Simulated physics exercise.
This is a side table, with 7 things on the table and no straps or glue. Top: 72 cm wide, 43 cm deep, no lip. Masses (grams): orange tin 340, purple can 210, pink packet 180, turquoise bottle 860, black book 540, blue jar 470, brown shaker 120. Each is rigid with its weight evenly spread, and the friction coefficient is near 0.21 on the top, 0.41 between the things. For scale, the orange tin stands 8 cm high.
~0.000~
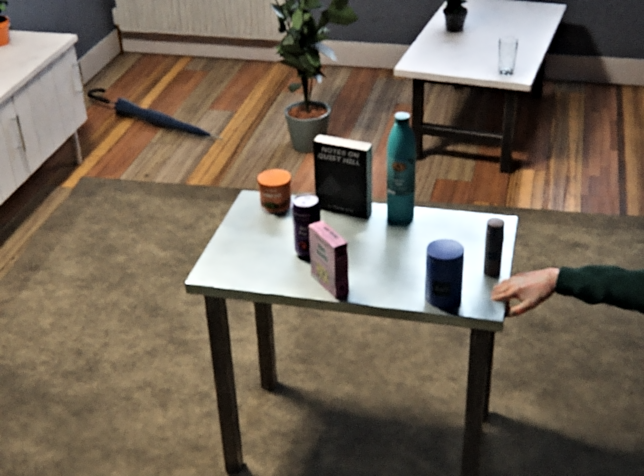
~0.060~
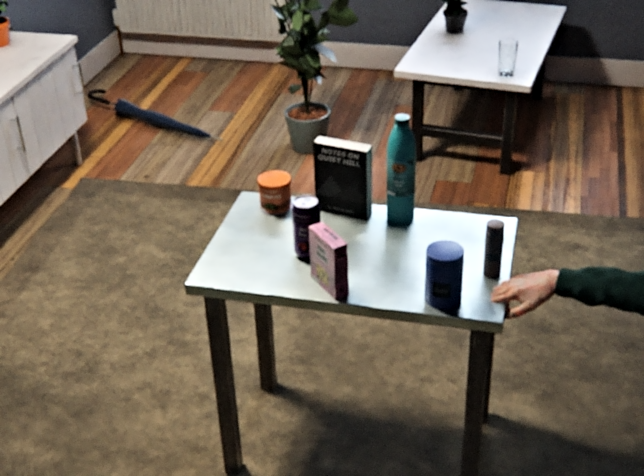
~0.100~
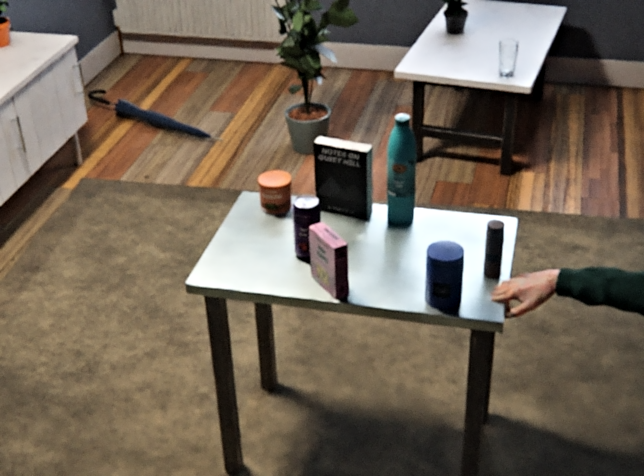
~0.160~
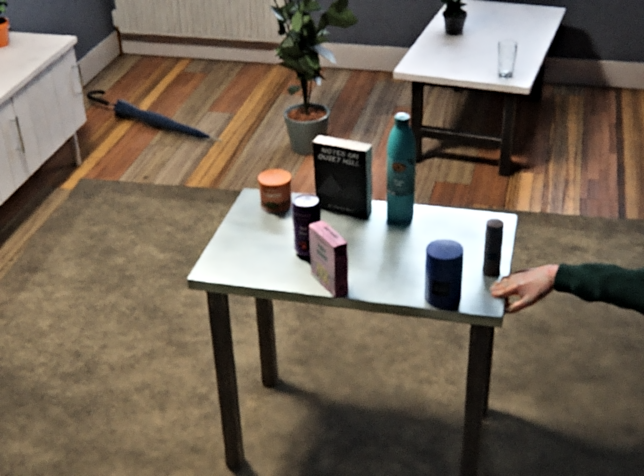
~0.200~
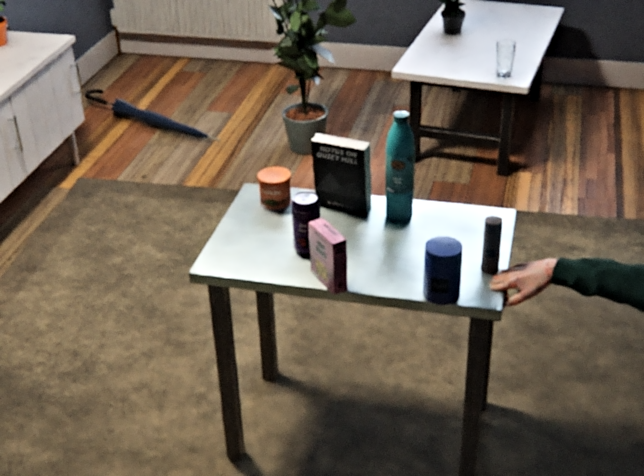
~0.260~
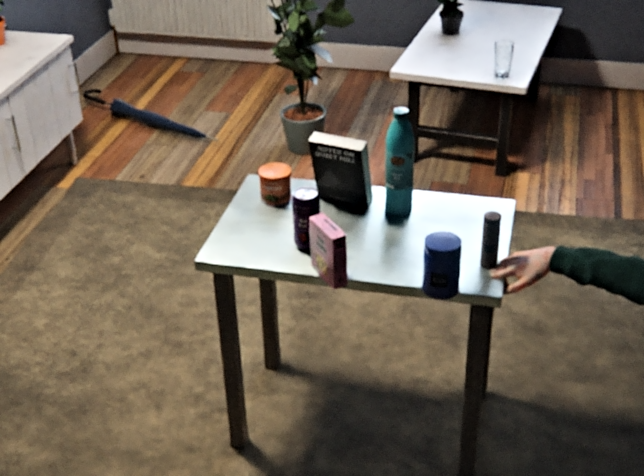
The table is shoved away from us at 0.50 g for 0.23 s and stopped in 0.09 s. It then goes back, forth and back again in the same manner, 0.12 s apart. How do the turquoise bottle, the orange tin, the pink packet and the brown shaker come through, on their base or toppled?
The turquoise bottle falls over, the orange tin falls over, the pink packet falls over, the brown shaker is still upright.
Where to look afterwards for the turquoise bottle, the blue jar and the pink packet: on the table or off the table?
The turquoise bottle ends off the table; the blue jar ends off the table; the pink packet ends off the table.
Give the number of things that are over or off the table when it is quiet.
In all, 5.
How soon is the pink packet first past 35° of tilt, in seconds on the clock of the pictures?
At about 0.4 s.
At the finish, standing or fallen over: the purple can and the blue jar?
The purple can is still upright; the blue jar tips over.
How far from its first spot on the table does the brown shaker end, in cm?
Some 13 cm.
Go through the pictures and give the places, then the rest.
The first frame shows turquoise bottle (401, 167); orange tin (275, 192); pink packet (329, 260); brown shaker (494, 247).
The second frame shows blue jar (444, 275); purple can (307, 228).
The third frame shows black book (343, 178); blue jar (444, 275).
The fourth frame shows table 2 cm from its start; black book (343, 177); purple can (307, 227).
The fifth frame shows table 5 cm from its start; black book (342, 175) at 4° to upright; blue jar (443, 270) shifted 3 cm.
The sixth frame shows table 10 cm from its start; turquoise bottle (400, 161) shifted 6 cm; orange tin (275, 185) shifted 5 cm; pink packet (328, 251) shifted 6 cm; brown shaker (491, 240) shifted 6 cm.
Around 0.76 s, table 3 cm from its start; orange tin, pink packet, turquoise bottle and blue jar now off the table; brown shaker shifted 11 cm near (494, 220); black book on its side.
Around 1.26 s, table 18 cm from its start; black book on its side; purple can shifted 7 cm.
Finally (2.4 s), off the table and tipped over, orange tin, pink packet, turquoise bottle and blue jar; on their side or leaning hard on the table, black book; not toppled but over 5 cm from the start, brown shaker; the last one still in place (within 5 cm). In the last view, turquoise bottle near (406, 341).
